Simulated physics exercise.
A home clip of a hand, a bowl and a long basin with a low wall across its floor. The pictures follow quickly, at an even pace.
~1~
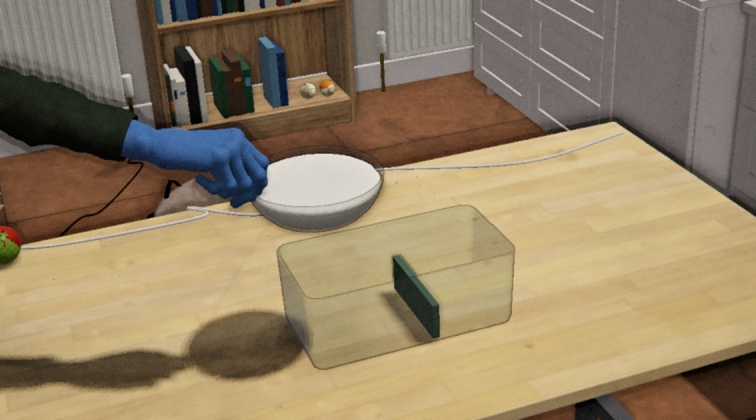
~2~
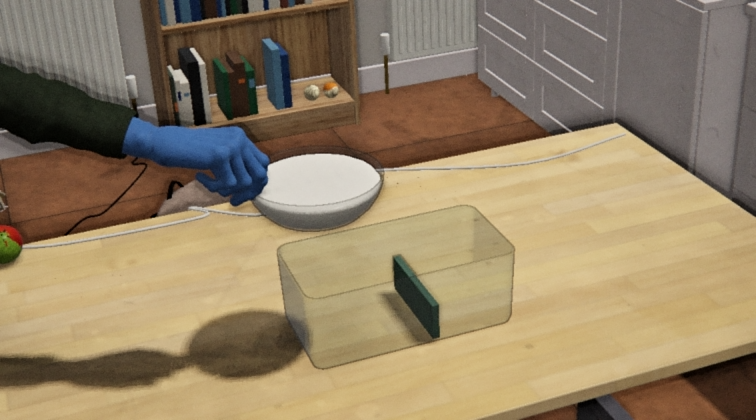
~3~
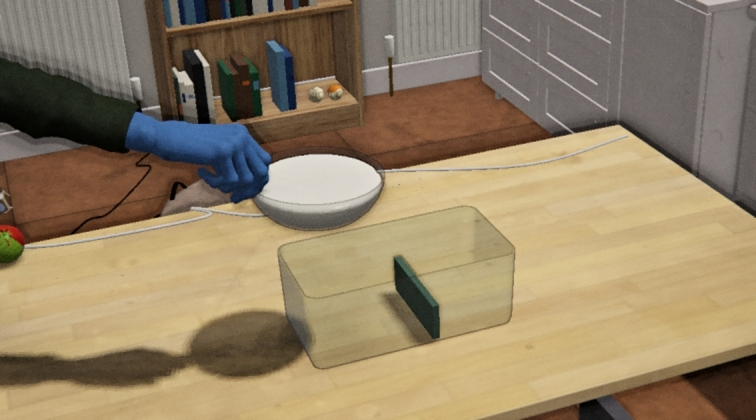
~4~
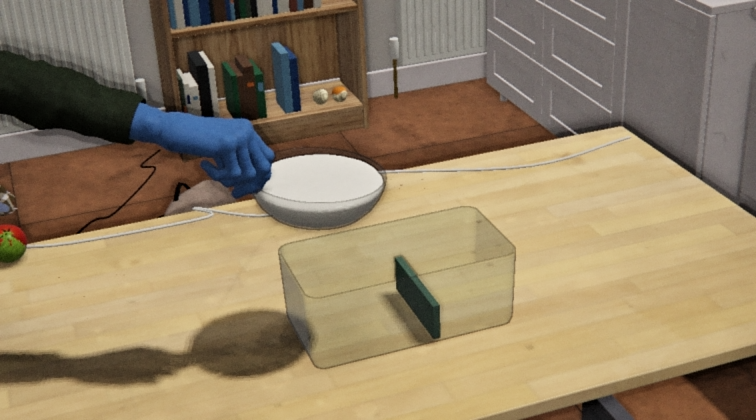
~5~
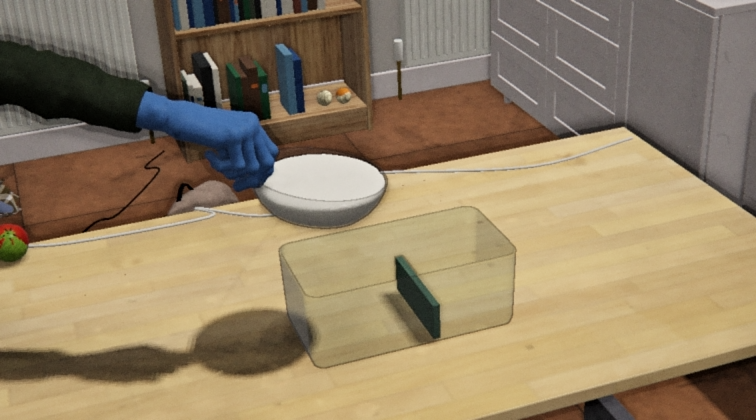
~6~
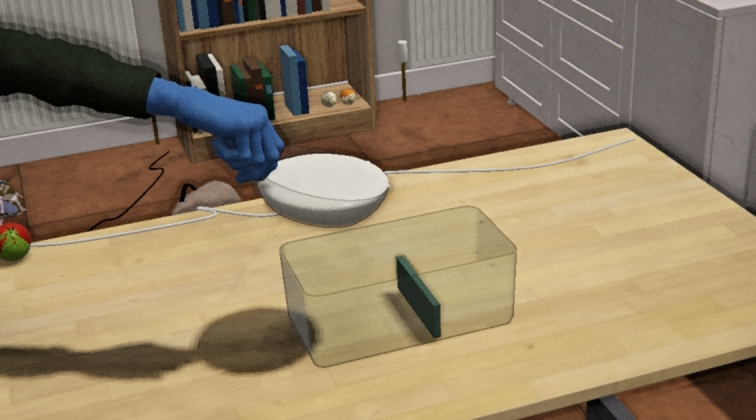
A blue-gloved hand slowly tilted a bowl of milk to the right on a wooden table, a little more each moment, behind a clear basin with a low green wall inside.
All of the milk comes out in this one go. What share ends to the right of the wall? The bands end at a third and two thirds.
It comes to from a third to two thirds.
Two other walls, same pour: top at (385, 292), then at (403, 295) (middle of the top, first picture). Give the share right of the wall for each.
About 85 and 65 per cent.
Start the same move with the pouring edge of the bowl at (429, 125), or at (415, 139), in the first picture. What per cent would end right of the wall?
In turn 75 and 80 in a hundred.
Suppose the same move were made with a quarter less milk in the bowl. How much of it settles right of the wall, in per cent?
About 45 per cent.
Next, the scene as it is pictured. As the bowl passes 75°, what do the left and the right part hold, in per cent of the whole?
Left: 15 %. Right: 50 %.
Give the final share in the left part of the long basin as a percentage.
Near 45 %.
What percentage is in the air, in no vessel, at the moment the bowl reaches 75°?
Close to 20 per cent.
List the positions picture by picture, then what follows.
It leans 0°; its right rim is at (379, 163); the milk meets the walls at (249, 193) and (375, 168); the long basin's rim runs from (291, 274) to (494, 227); the wall's top is at (415, 281), in the first picture.
It leans 1°; its right rim is at (379, 163); the milk meets the walls at (249, 192) and (375, 168), in the second picture.
It leans 3°; its right rim is at (380, 165); the milk meets the walls at (251, 191) and (376, 169), in the third picture.
It leans 6°; its right rim is at (382, 169); the milk meets the walls at (253, 189) and (378, 170), in the fourth picture.
It leans 10°; its right rim is at (383, 173); the milk meets the walls at (255, 187) and (380, 170), in the fifth picture.
It leans 15°; its right rim is at (384, 178); the milk meets the walls at (258, 186) and (383, 173); 2 per cent is over the edge, in the sixth picture.
A moment on, the bowl is tipped on its side and 14 per cent is still to pour, 15 is left of the wall and 48 right of it.
Next, the bowl is tipped right over and 0 per cent is still to pour, 42 is left of the wall and 55 right of it.
Then the bowl is tipped right over and 0 per cent is still to pour, 43 is left of the wall and 55 right of it.
Later the bowl is tipped right over and 0 per cent is still to pour, 43 is left of the wall and 55 right of it.
At rest 43 per cent lies left of the wall, 56 right of it and 2 outside.
